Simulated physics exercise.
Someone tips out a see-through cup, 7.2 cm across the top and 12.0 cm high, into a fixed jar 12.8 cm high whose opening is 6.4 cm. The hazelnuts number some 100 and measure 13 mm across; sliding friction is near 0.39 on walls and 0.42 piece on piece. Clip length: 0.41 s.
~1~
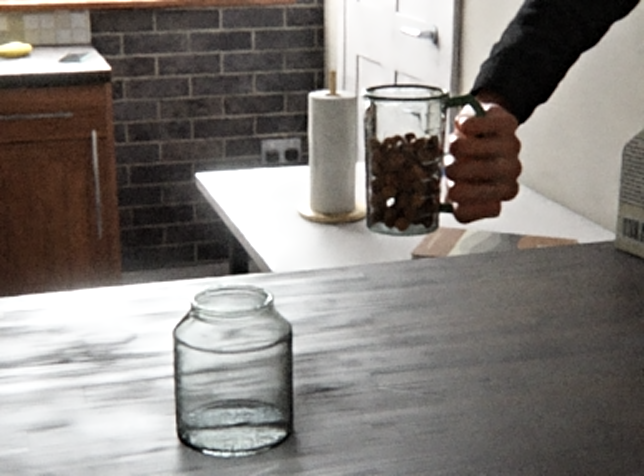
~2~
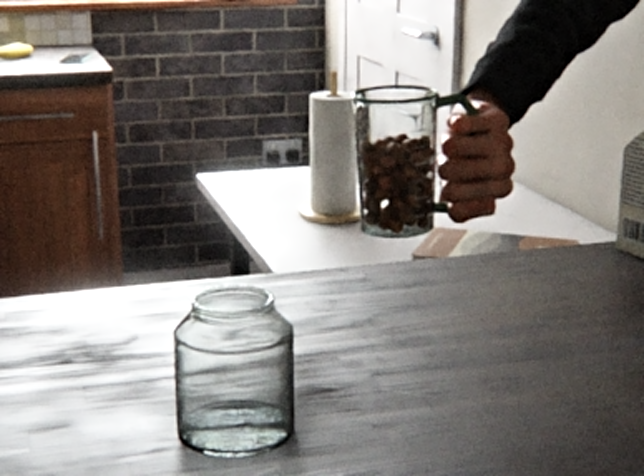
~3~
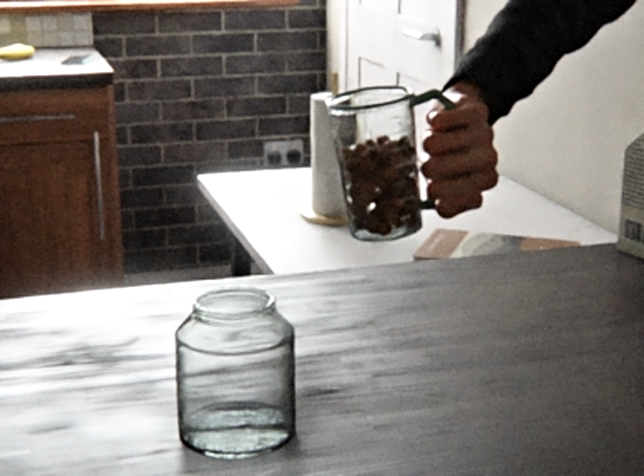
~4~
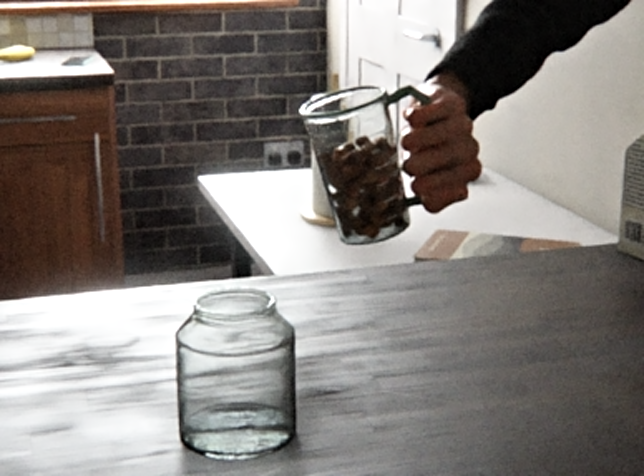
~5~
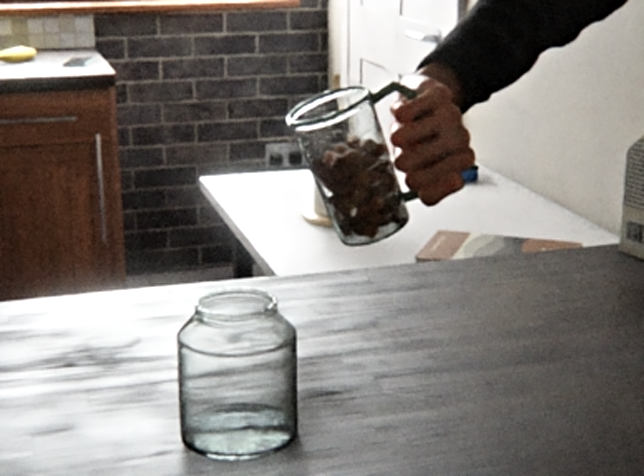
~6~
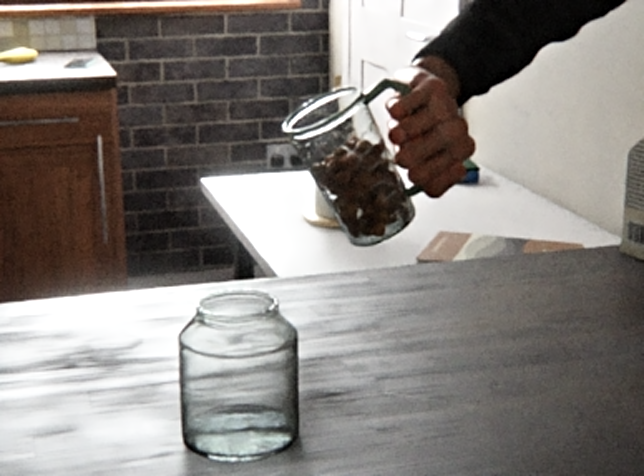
A hand in a dark sleeve holds a clear, handled cup of brown nuts at the upper right of a kitchen, seen from slightly above a dark wooden counter. An empty greenish glass jar stands at lower left, before a white table with a paper roll, a reddish-brown cabinet and dark brick wall. The hand moves the cup a short way left, steadily tilting its rim leftward as the nuts shift inside, while the view stays almost still.
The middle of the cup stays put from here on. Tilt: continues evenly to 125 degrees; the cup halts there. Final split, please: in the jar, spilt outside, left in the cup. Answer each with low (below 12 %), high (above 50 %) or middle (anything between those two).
Jar: Middle; spilt: High; still above: Low.
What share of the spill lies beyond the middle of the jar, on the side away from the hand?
I reckon around 10 per cent.
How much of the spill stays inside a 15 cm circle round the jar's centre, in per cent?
Roughly 20 percent.
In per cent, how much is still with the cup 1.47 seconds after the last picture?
Roughly 0 %.
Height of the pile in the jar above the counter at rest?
I'd estimate around 2.5 centimetres.
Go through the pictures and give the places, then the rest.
In the first frame, cup at (404, 160), tilt 0 degrees, lip at (366, 94), moved 0.0 cm; middle of the pieces at (408, 180); jar at (233, 365).
In the second frame, cup at (396, 161), tilt 2 degrees, lip at (356, 98), moved 0.8 cm; middle of the pieces at (401, 181).
In the third frame, cup at (378, 164), tilt 8 degrees, lip at (330, 105), moved 2.6 cm; middle of the pieces at (385, 184).
In the fourth frame, cup at (360, 166), tilt 15 degrees, lip at (304, 114), moved 4.4 cm; middle of the pieces at (368, 185).
In the fifth frame, cup at (352, 167), tilt 21 degrees, lip at (290, 122), moved 5.2 cm; middle of the pieces at (363, 185).
In the sixth frame, cup at (353, 169), tilt 28 degrees, lip at (287, 131), moved 5.2 cm; middle of the pieces at (366, 185); jar at (239, 370).
Then, 0.59 s after the last picture, tilt 73 degrees; the cup holds 100 %, the jar 0 %.
Then, 0.99 s after the last picture, tilt 104 degrees; the cup holds 95 %, the jar 0 %.
Then, 1.47 s after the last picture, tilt 125 degrees; the cup holds 0 %, the jar 35 %.
In the end, jar 40 %, spilt 60 %, still above 0 %.
